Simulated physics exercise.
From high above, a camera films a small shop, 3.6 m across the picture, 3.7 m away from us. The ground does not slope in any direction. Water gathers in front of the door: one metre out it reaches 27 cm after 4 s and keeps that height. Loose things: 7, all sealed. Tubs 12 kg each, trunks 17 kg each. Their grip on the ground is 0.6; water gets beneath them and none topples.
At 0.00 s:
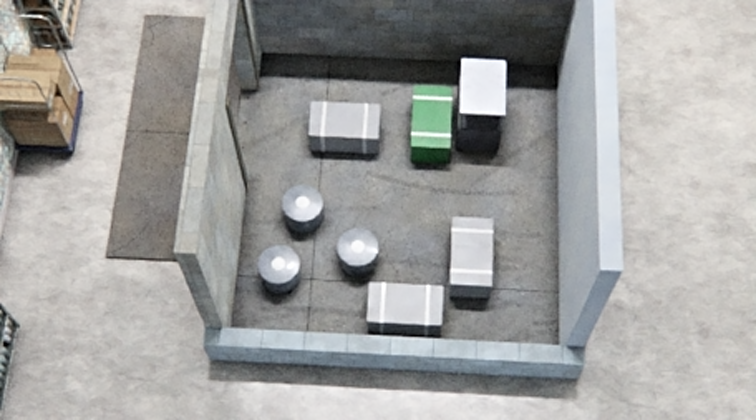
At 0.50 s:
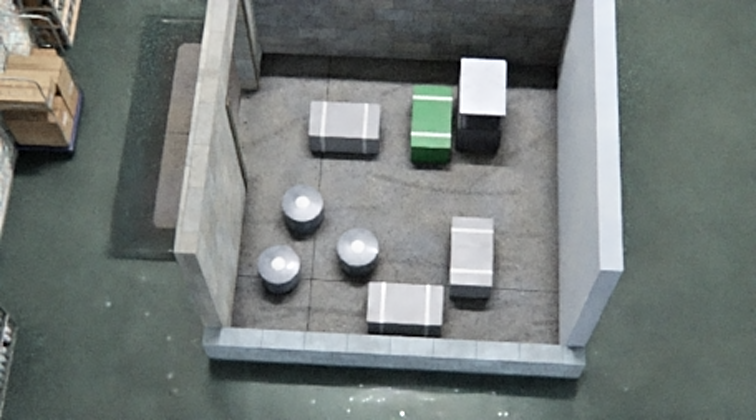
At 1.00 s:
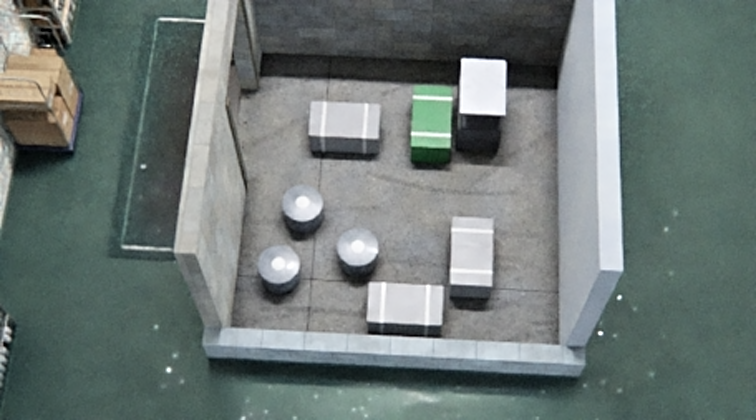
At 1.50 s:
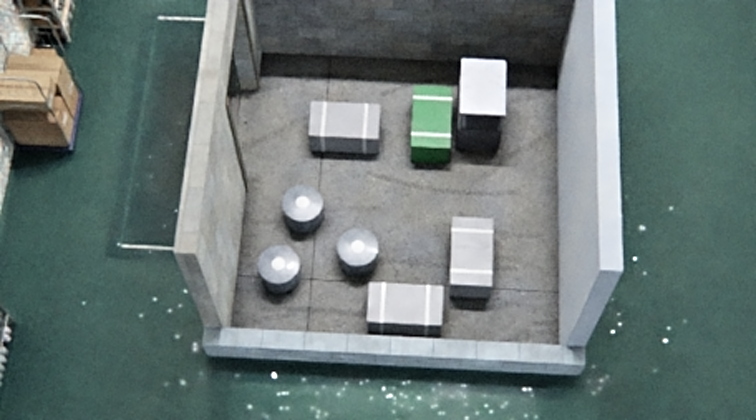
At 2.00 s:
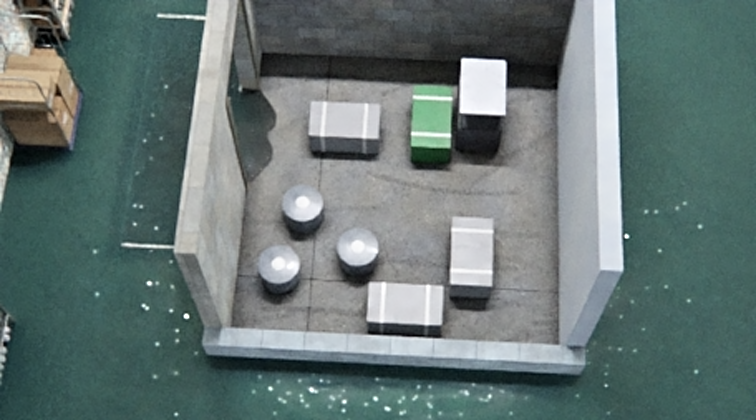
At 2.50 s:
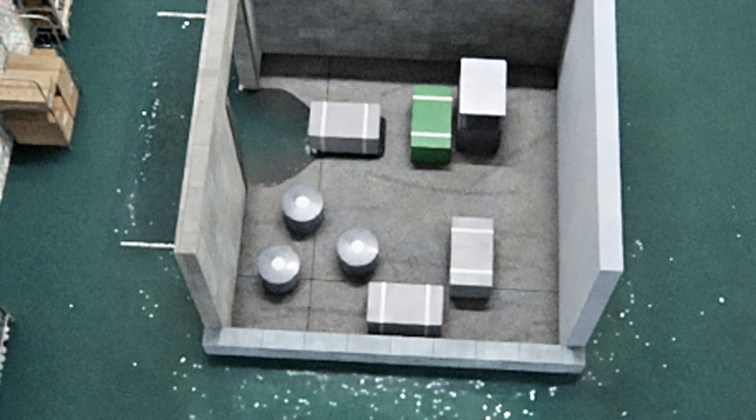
Dark green water spreads over the floor around a small walled shop, covers the mat outside its left wall, then enters through the doorway in a rounded patch reaching a grey trunk, while the tubs and trunks stay still.
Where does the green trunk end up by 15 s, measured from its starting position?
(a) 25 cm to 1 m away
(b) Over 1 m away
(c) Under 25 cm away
Option b: Over 1 m away.
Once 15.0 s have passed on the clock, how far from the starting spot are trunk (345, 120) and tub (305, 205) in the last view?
The first is 150 cm from its start, the second 120 cm.
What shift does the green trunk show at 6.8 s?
I'd guess some 10 cm by then.
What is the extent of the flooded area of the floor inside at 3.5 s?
Roughly 3.5 m2 of it is wet.
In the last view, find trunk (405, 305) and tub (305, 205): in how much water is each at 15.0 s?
About 19 and 21 cm.
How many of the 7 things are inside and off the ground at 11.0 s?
I'd say 7 of them.
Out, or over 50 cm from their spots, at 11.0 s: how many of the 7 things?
By then the count is 5.
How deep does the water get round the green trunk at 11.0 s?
Roughly 19 cm at that moment.
After 3.5 s the green trunk is near (432, 116), 0.0 m from its start, aground; 0 afloat.
After 6.8 s the green trunk is near (439, 115), 0.1 m from its start, afloat; 3 afloat.
After 11.0 s the green trunk is near (471, 153), 0.7 m from its start, afloat; 7 afloat.
After 15.0 s the green trunk is near (480, 292), 2.3 m from its start, afloat; 7 afloat.
